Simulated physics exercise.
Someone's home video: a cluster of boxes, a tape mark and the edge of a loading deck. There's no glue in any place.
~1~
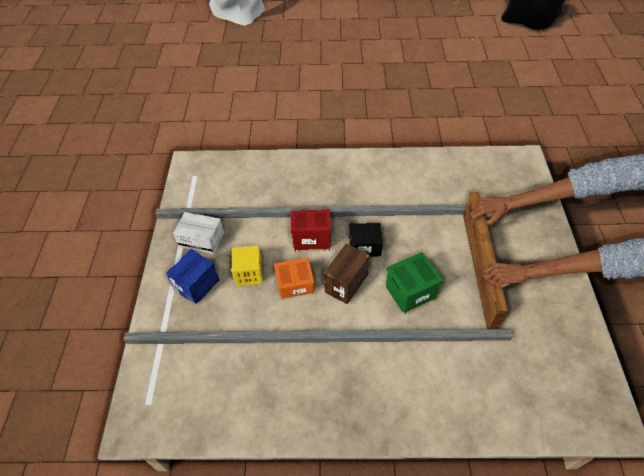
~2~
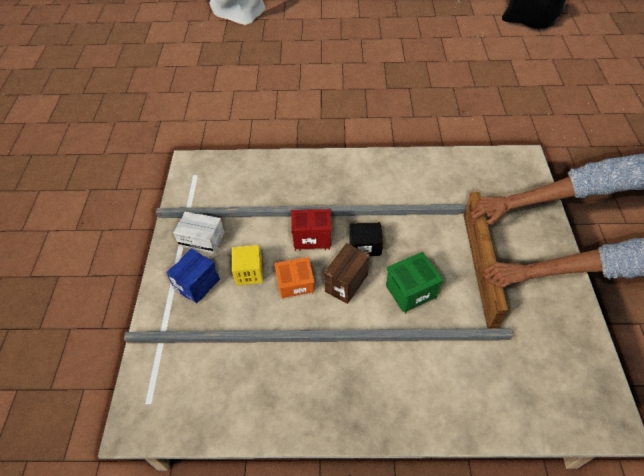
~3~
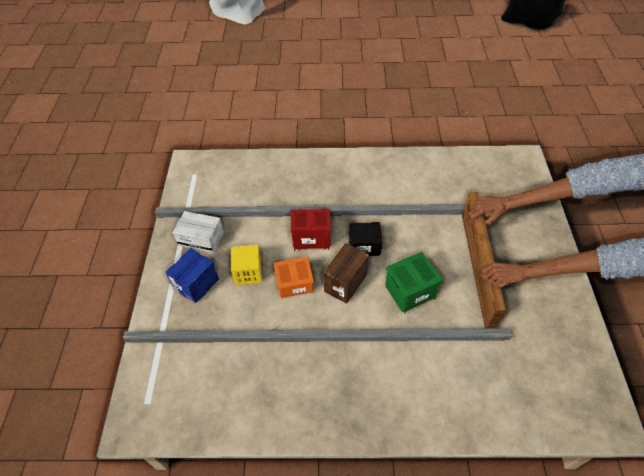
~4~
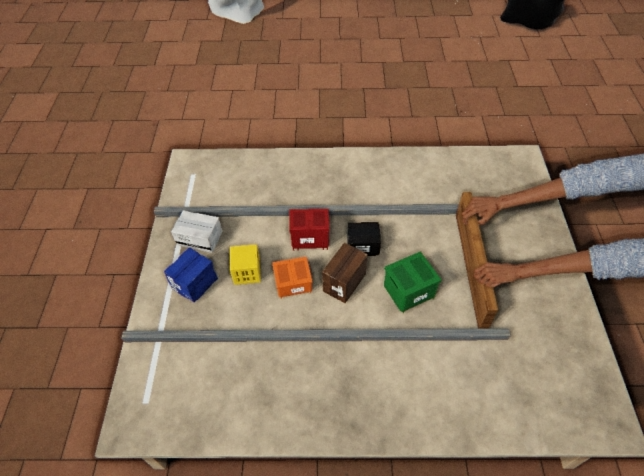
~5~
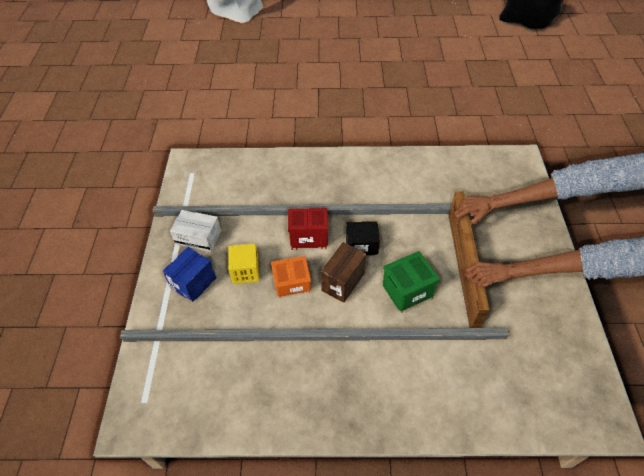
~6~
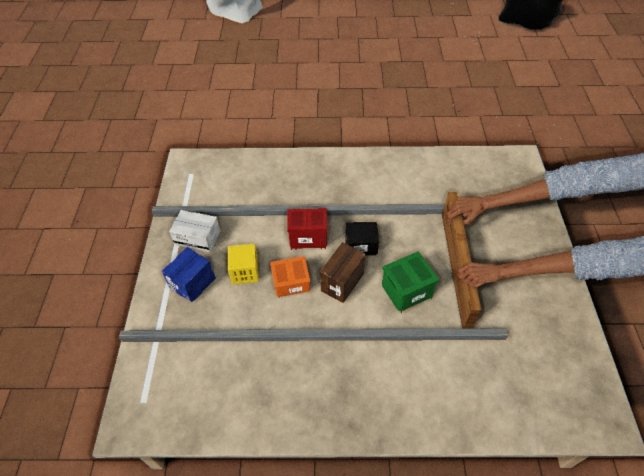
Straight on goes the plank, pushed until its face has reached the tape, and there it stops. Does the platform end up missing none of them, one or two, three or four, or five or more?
It is missing five or more.
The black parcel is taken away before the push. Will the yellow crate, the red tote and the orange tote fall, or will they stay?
Here's how it goes: The yellow crate is gone, the red tote hangs on, and the orange tote is gone.
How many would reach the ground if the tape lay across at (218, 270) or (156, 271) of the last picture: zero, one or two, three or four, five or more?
First either three or four, then more than four.
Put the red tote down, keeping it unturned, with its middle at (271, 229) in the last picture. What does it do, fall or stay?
The red tote tumbles off.
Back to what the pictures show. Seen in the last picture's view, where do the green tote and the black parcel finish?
The one named first is at (143, 278), the next at (159, 240).
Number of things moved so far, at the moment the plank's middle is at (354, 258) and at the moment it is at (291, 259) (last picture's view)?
Counting first: 6, next 7.
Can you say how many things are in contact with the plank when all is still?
At rest, 2 are in contact.
Soon after, none off yet; white parcel at rest near (196, 231); blue parcel at rest near (189, 275); yellow crate at rest near (243, 264).
After that, none off yet; white parcel displaced a little near (182, 232); blue parcel displaced well along near (129, 279); yellow crate displaced well along near (156, 254).
In the end, the number that fall off is five or more; gone, brown parcel, red tote, orange tote, yellow crate, blue parcel and white parcel.
